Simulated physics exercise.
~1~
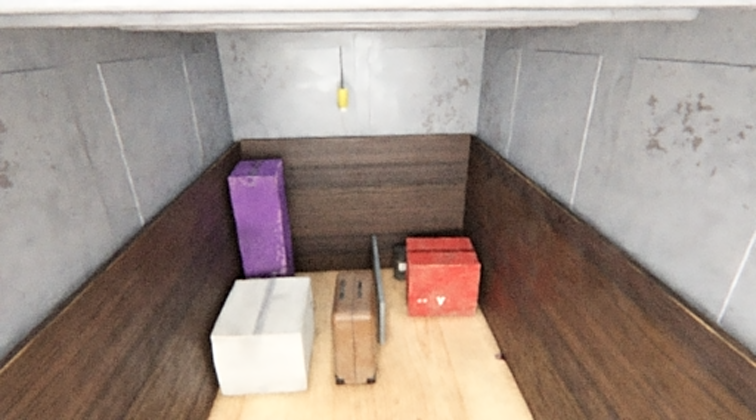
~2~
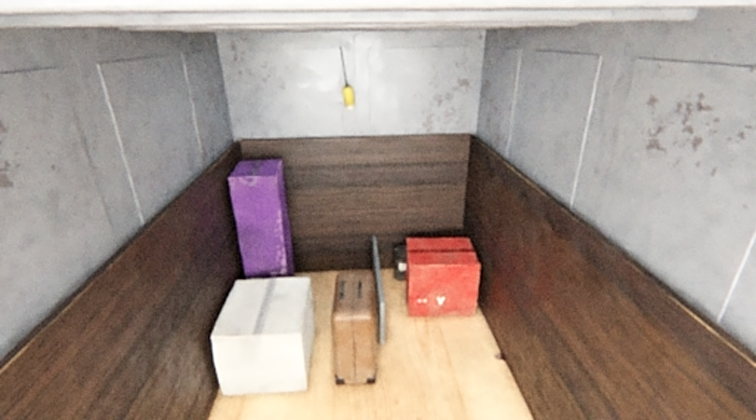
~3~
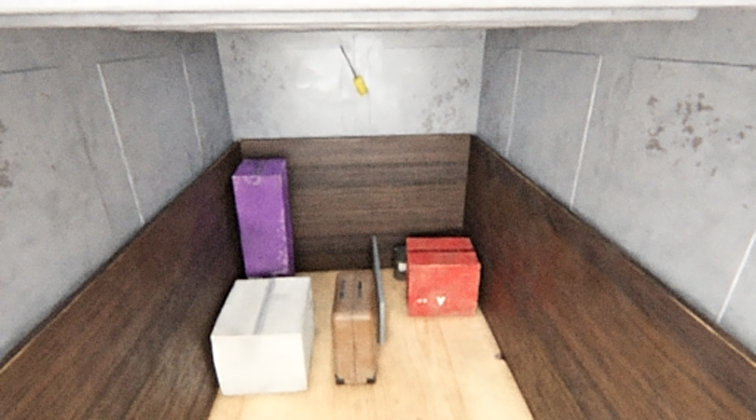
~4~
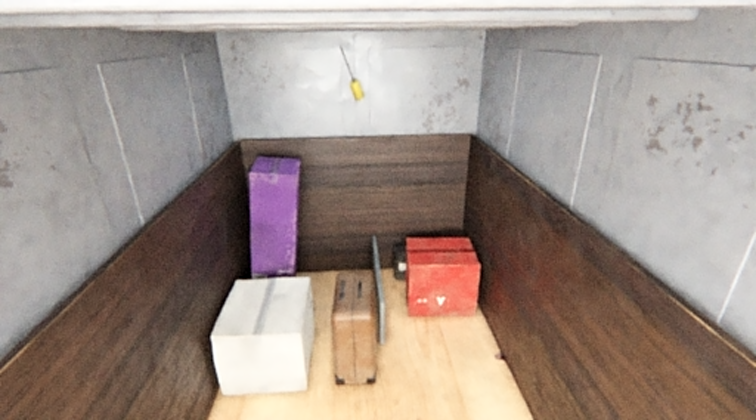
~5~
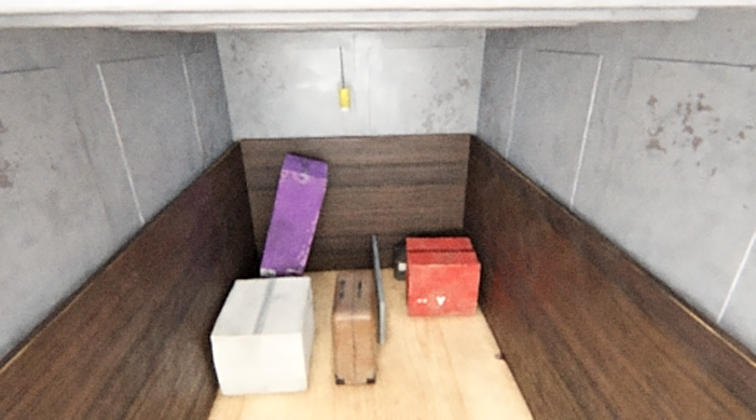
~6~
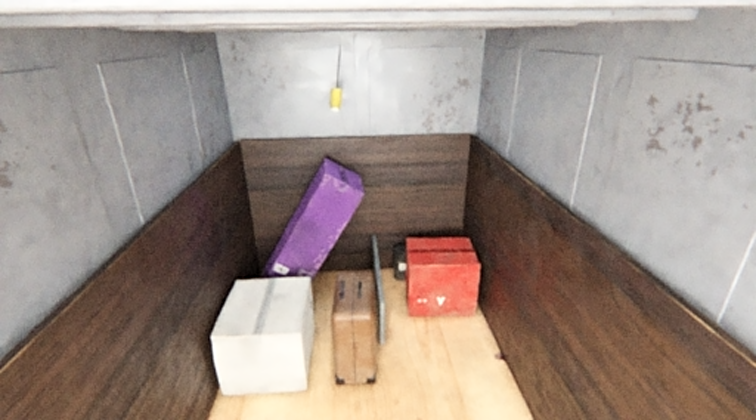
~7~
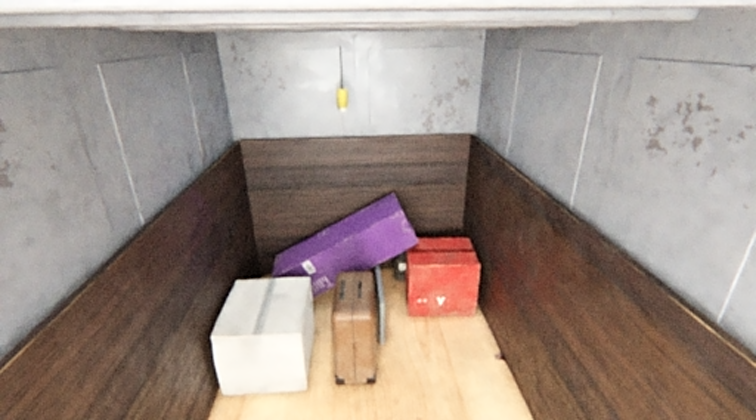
The clip shows a moving van's load bay holding a purple box, a white box, a brown case, a black canister and a red box beneath a swinging lamp; the upright purple box shifts right, tips rightward and ends on its side, while the other items stay in place.
